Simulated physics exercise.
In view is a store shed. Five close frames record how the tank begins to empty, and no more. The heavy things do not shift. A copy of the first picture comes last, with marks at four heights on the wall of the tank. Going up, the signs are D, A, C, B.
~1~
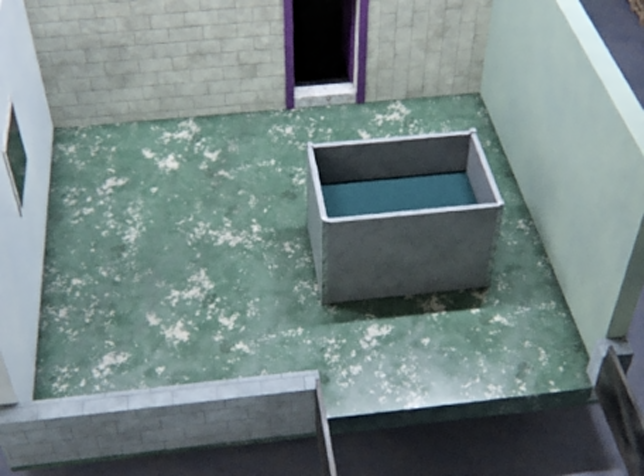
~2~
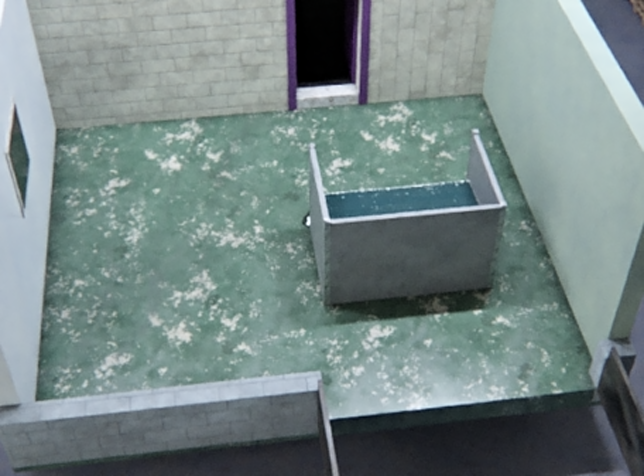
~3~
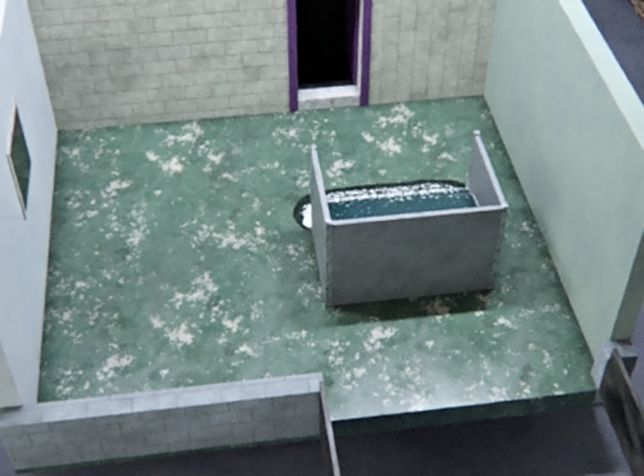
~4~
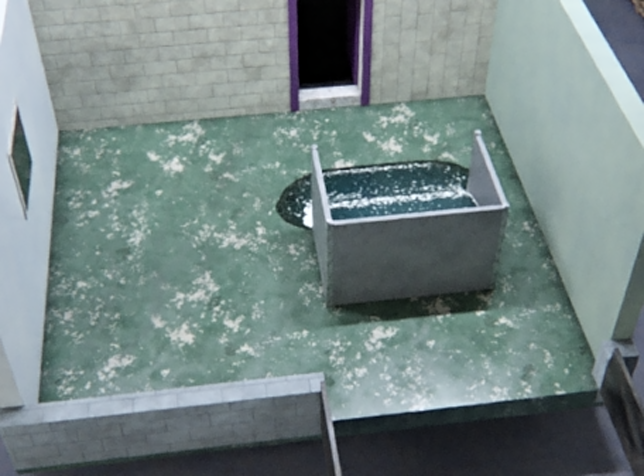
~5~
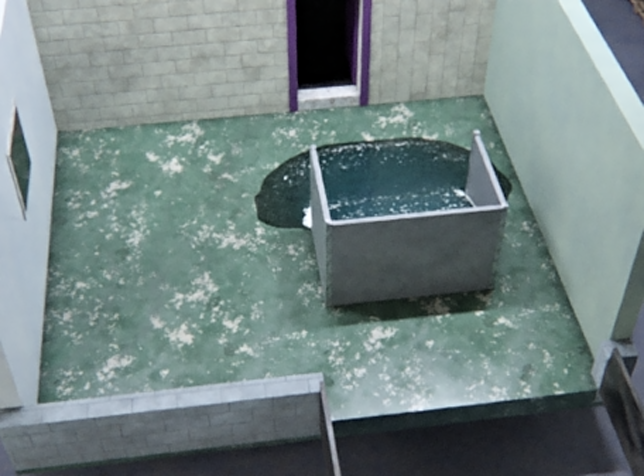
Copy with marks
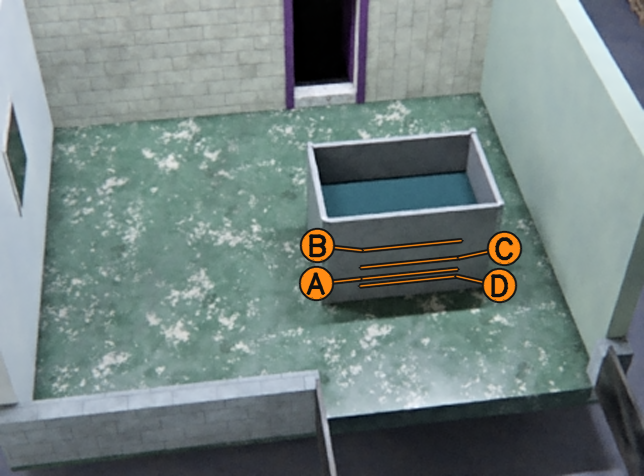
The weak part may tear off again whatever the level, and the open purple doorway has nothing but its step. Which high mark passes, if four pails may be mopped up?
The answer is mark A.
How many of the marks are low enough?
Two of them.
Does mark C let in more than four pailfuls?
Yes.
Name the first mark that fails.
That would be C.
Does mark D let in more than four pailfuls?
No, that is safe.
In orange, A at (409, 274); B at (411, 245); C at (410, 262); D at (408, 281); from the bottom up D, A, C, B.
With A, a bucket or two gets in.
With B, dozens of bucketfuls pour in.
With C, about 7 bucketfuls get in.
With D, nothing gets over.
